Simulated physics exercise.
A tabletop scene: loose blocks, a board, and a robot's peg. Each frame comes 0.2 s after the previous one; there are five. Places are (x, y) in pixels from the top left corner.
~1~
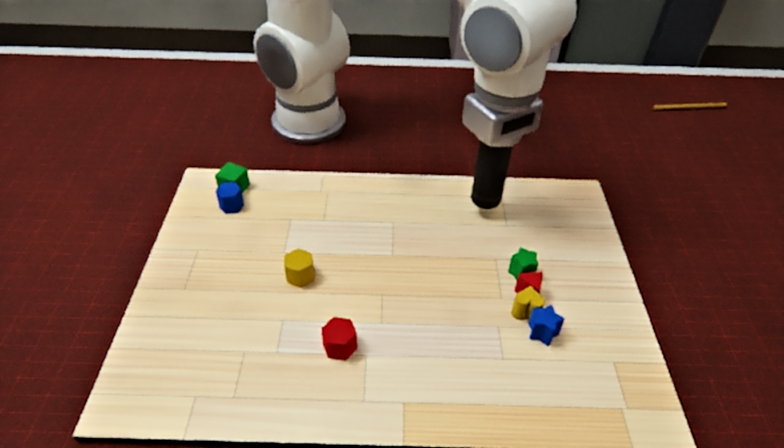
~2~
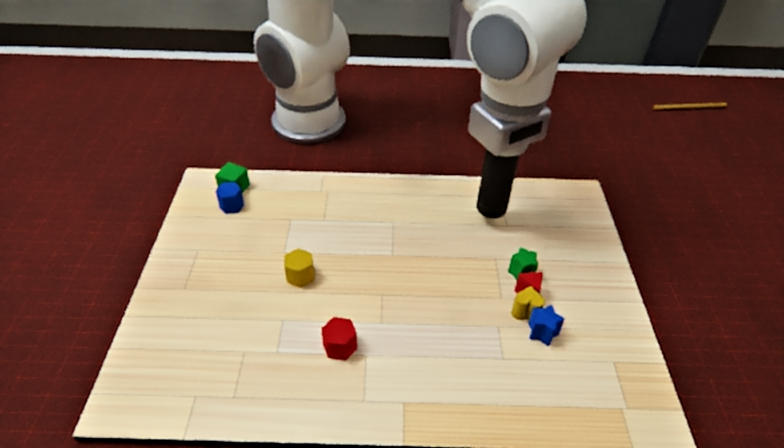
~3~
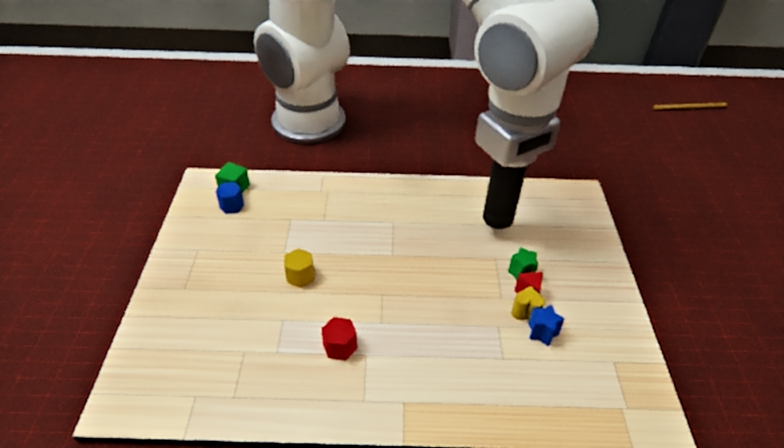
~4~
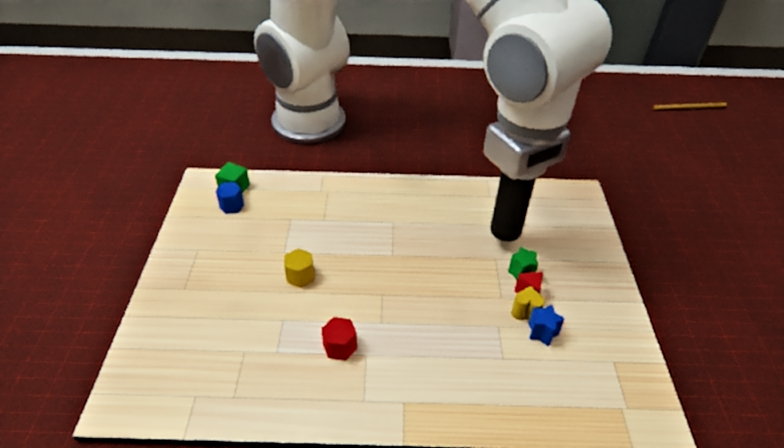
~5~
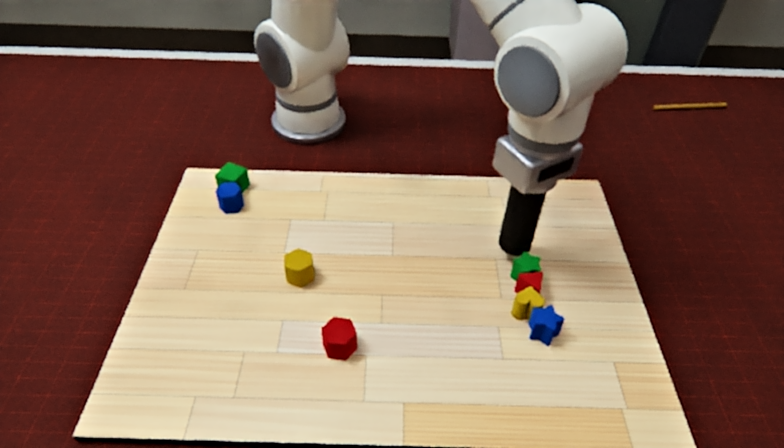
The footage shows a robot arm's black peg moving steadily down and slightly right across a wooden board scattered with colored blocks, then nudging the green star slightly toward the red block while the other blocks stay still.
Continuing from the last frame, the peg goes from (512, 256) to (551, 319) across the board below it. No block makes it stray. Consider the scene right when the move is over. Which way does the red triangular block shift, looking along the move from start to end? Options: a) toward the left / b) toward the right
a (toward the left)
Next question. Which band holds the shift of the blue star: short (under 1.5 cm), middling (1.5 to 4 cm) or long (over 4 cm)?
The block winds up 1.5 to 4 cm from where it is now.
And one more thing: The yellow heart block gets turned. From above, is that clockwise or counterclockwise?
Looking down, my answer is that the yellow heart block rotates clockwise.
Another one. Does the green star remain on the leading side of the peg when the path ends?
Going by the path, yes.
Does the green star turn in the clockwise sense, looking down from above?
Short answer: No.
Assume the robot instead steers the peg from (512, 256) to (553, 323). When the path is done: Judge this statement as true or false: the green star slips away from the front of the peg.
The statement is false.
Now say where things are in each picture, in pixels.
In the first picture, peg's lower end at (486, 200); green star at (526, 257); yellow heart block at (530, 297); red triangular block at (534, 279); blue star at (548, 316).
In the second picture, peg at (491, 209); blocks still.
In the third picture, peg at (498, 219); blocks still.
In the fourth picture, peg at (506, 231); blocks still.
In the fifth picture, peg at (515, 245); green star at (529, 262); yellow heart block at (530, 297); red triangular block at (534, 279); blue star at (548, 316).
The first path, step by step. One third of the way, peg at (527, 265); green star at (544, 283); yellow heart block at (528, 302); red triangular block at (551, 300); blue star at (550, 322).
Two thirds of the way, peg at (540, 286); green star at (561, 305), turned 20° anticlockwise; yellow heart block at (528, 302); red triangular block at (574, 322), turned 20° anticlockwise; blue star at (552, 329), turned 50° clockwise.
At the end, peg at (555, 308); green star at (580, 327), turned 35° anticlockwise; yellow heart block at (528, 306), turned 25° clockwise; red triangular block at (599, 342), turned 35° anticlockwise; blue star at (557, 341), turned 110° clockwise.
